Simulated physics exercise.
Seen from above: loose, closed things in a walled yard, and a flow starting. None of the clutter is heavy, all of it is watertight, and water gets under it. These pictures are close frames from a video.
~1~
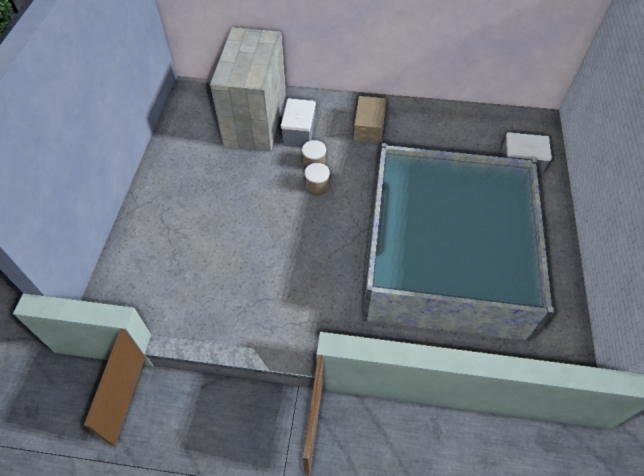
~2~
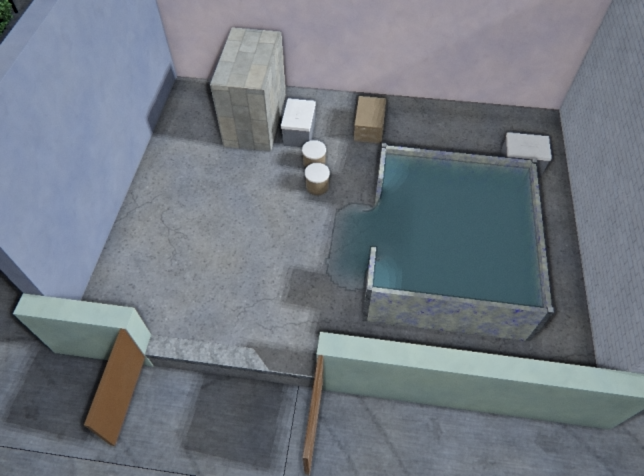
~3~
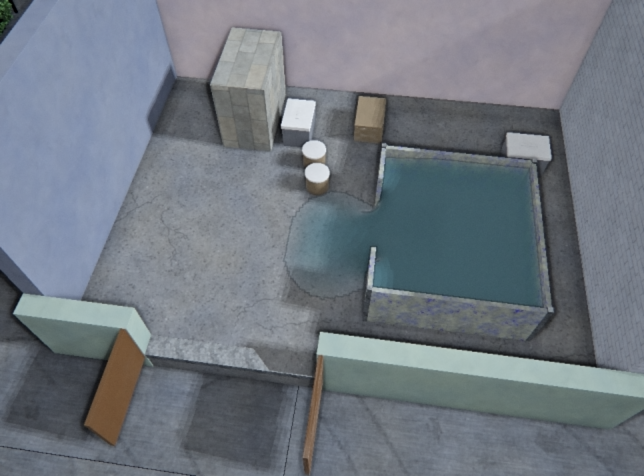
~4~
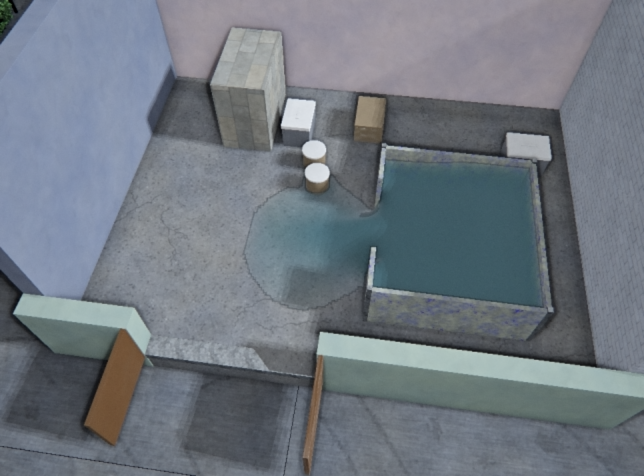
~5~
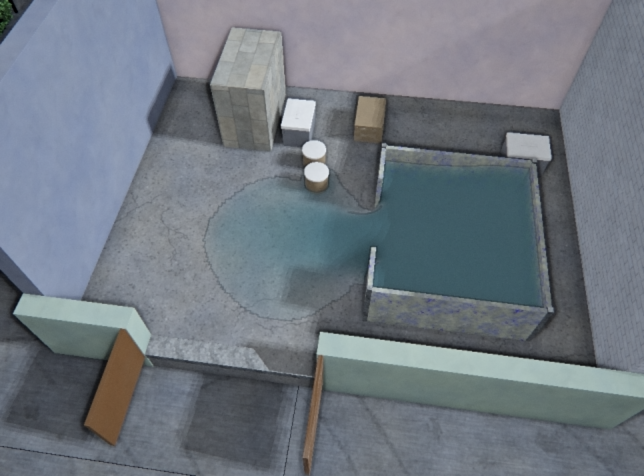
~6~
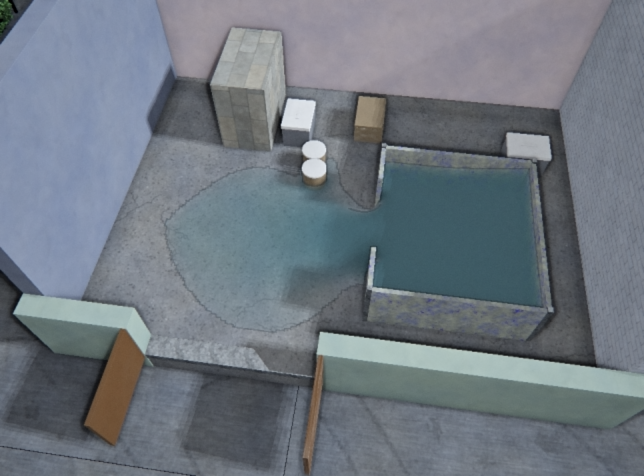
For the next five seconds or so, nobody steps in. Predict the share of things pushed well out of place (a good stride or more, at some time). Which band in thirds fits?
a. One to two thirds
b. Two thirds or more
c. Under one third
a.
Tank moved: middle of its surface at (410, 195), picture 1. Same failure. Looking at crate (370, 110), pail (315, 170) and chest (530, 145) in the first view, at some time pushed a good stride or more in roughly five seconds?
Far enough, Far enough, Not far.
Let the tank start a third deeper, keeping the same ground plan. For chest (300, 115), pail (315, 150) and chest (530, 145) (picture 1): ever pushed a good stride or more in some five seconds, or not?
First one cleared the mark, second one cleared the mark, third one missed the mark.
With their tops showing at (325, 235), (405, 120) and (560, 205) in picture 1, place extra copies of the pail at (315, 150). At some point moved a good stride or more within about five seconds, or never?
Listed in order: Displaced, hardly budges, then hardly budges.
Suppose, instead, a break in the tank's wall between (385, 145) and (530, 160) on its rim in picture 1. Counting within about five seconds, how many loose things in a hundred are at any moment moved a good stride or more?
About 100 %.
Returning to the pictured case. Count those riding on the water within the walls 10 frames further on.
The tally stands at 1.
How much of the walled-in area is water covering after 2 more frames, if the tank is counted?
Estimate: Close to 45 in a hundred.
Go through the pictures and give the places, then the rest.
A pail at (317, 172) rests on the ground; a crate at (371, 111), on the bottom; 0 of 5 have shifted, in the first frame.
A pail at (317, 172), on the bottom; a crate at (371, 111) rests on the ground; 0 of 5 have shifted, in the second frame.
A pail at (317, 172) rests on the ground; a crate at (371, 111), on the bottom; 0 of 5 have shifted, in the third frame.
A pail at (317, 172) rests on the ground; a crate at (371, 111), on the bottom; 0 of 5 have shifted, in the fourth frame.
A pail at (317, 171) rests on the ground; a crate at (371, 111), on the bottom; 0 of 5 have shifted, in the fifth frame.
A pail at (314, 168), on the bottom, close to its start; a crate at (371, 111), on the bottom; 1 of 5 have shifted, in the sixth frame.
A moment on, 0 of 5 are well off their spots; 0 afloat.
Next, 1 of 5 are well off their spots; 1 afloat.
Later, 1 of 5 are well off their spots; 1 afloat.
In the end, 2 of 5 are well off their spots, and 2 have been at some point; 1 afloat.
